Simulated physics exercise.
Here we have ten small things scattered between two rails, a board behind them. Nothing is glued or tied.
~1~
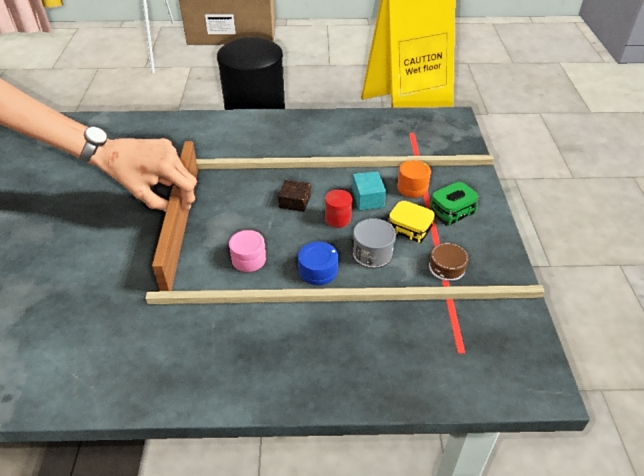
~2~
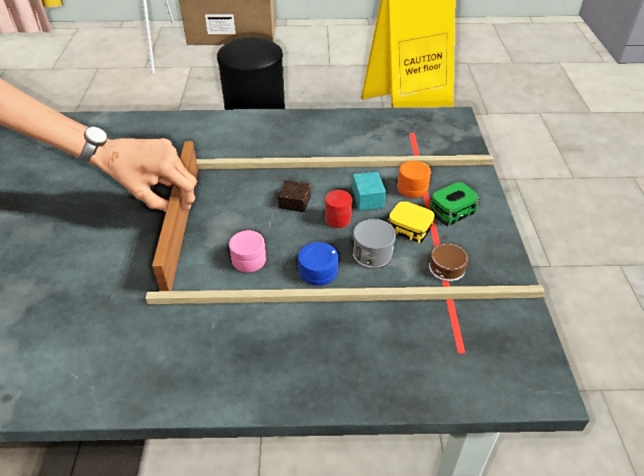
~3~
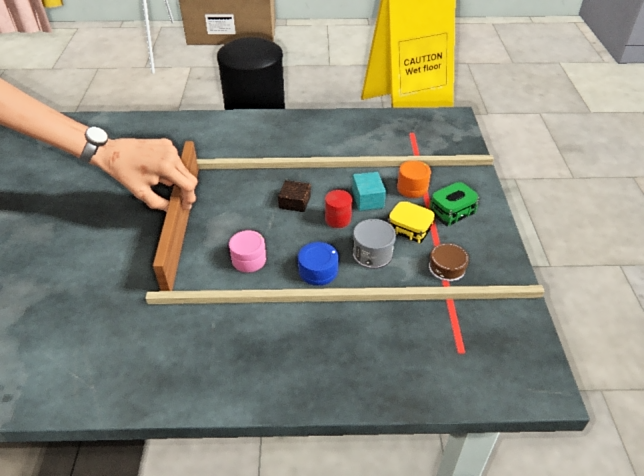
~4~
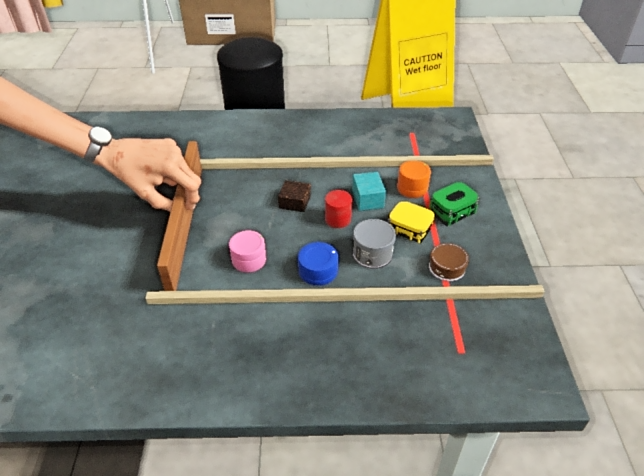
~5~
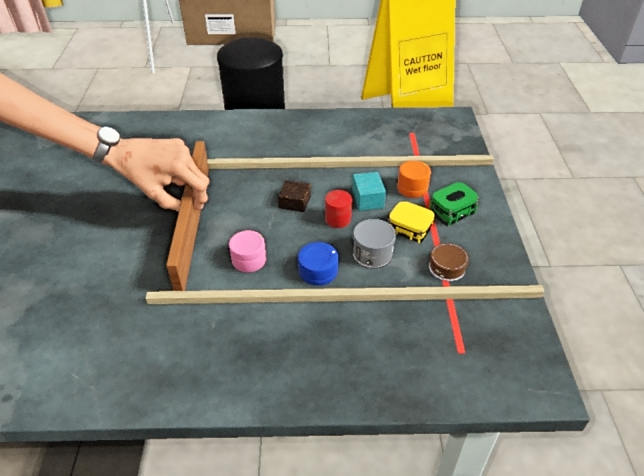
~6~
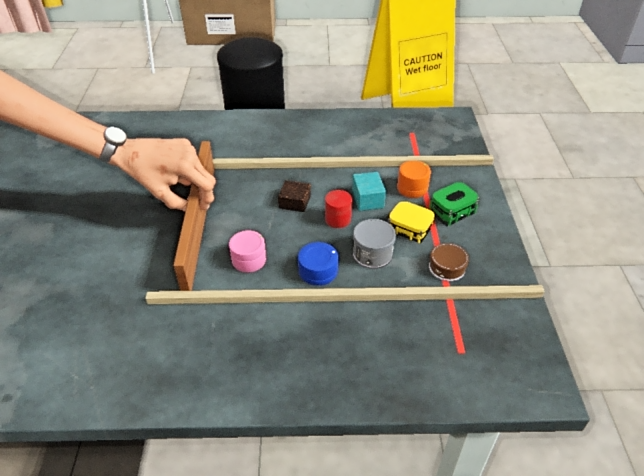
A hand wearing a watch slides an upright wooden board a short way to the right along a dark tabletop, seen from above at a steady angle in a tiled room. Between two pale rails sit ten small objects: pink, blue, red, grey, dark brown and teal ones, with orange, yellow, green and brown ones near a red tape line. The objects stay still, untouched by the board.
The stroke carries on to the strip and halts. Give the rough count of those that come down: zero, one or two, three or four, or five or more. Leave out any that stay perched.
The number that fall off is zero.
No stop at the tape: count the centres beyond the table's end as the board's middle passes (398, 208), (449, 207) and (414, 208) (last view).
It would be 0, 2 and 0.
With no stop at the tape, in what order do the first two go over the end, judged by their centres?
They are the green case, then the orange lid.
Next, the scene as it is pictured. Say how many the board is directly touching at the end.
The number is 4.
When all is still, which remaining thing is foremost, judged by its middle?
The green case ends nearest.
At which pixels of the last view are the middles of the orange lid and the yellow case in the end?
The orange lid stops around (490, 175); the yellow case around (477, 216).
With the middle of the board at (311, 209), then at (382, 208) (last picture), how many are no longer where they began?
The counts are 3 and 10.
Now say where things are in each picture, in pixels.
The first picture shows green case (454, 204); brown pot (448, 262); orange lid (414, 179); board (178, 211); tape (432, 222).
The second picture shows brown pot (448, 262); black block (295, 196).
The third picture shows orange lid (414, 179); grey tin (374, 244).
The fourth picture shows green case (454, 204); blue lid (318, 264).
The fifth picture shows brown pot (448, 262); yellow case (411, 222).
The sixth picture shows green case (454, 204); brown pot (448, 262); orange lid (414, 179); board (196, 211); tape (432, 222).
Soon after, none off yet; green case at rest near (454, 204); brown pot at rest near (448, 262); orange lid at rest near (414, 179).
At rest, the number that fall off is zero.
